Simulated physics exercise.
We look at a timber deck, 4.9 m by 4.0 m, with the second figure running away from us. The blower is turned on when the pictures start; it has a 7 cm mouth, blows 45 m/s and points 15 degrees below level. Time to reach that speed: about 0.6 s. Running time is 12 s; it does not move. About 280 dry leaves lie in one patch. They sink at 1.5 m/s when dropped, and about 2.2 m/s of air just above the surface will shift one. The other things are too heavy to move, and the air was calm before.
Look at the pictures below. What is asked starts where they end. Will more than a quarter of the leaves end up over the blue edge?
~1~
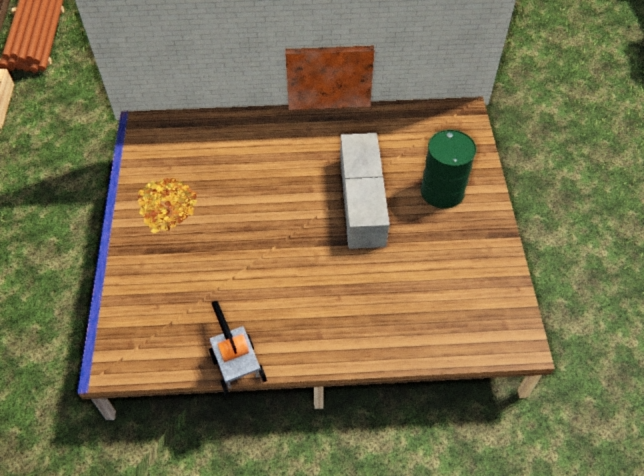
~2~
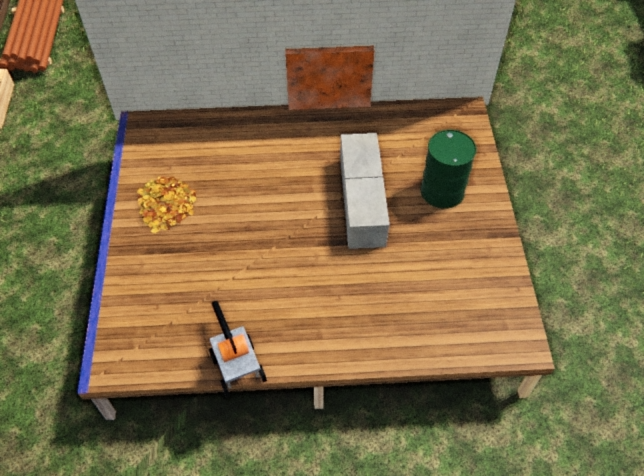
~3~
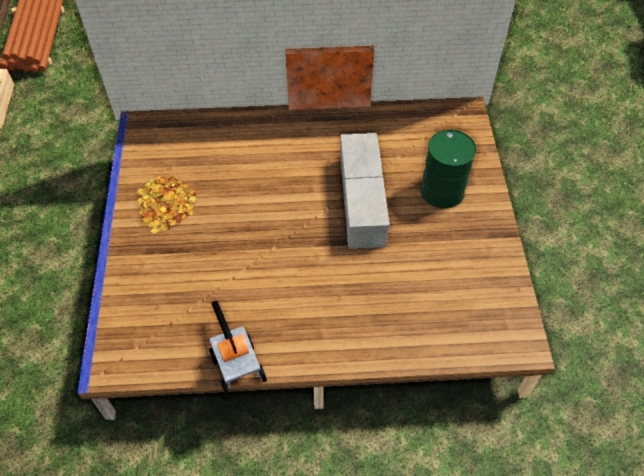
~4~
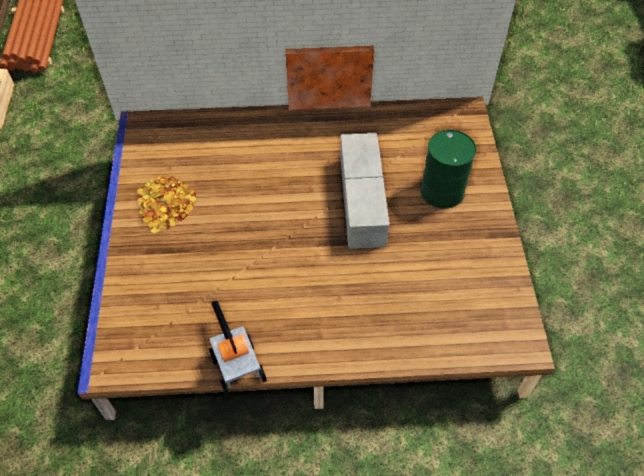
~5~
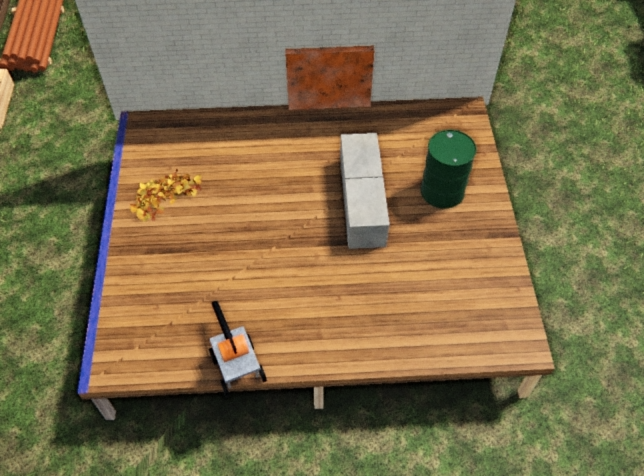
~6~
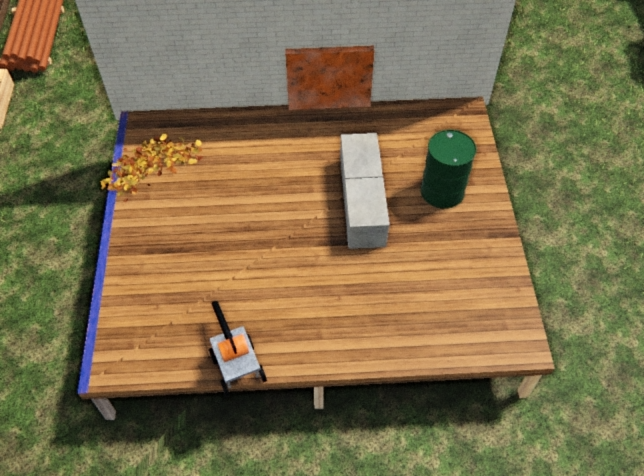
Yes.
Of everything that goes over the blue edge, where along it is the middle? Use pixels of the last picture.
Near (116, 144).
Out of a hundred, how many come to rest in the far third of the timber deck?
About 15 percent.
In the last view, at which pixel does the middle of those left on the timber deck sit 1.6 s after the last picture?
The middle ends up close to (168, 108).
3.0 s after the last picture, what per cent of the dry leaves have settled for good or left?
Estimate: Close to 80 %.
Then, 1.6 s after the last picture, 26 % are on the move or not yet settled, 71 % are over the blue edge; the middle of those still in play is near (168, 108).
Then, 3.0 s after the last picture, 20 % are on the move or not yet settled, 77 % are over the blue edge; the middle of those still in play is near (173, 109).
Then, 5.8 s after the last picture, 14 % are on the move or not yet settled, 82 % are over the blue edge; the middle of those still in play is near (186, 108).
Then, 11.1 s after the last picture, at the end, 85 % are over the blue edge.
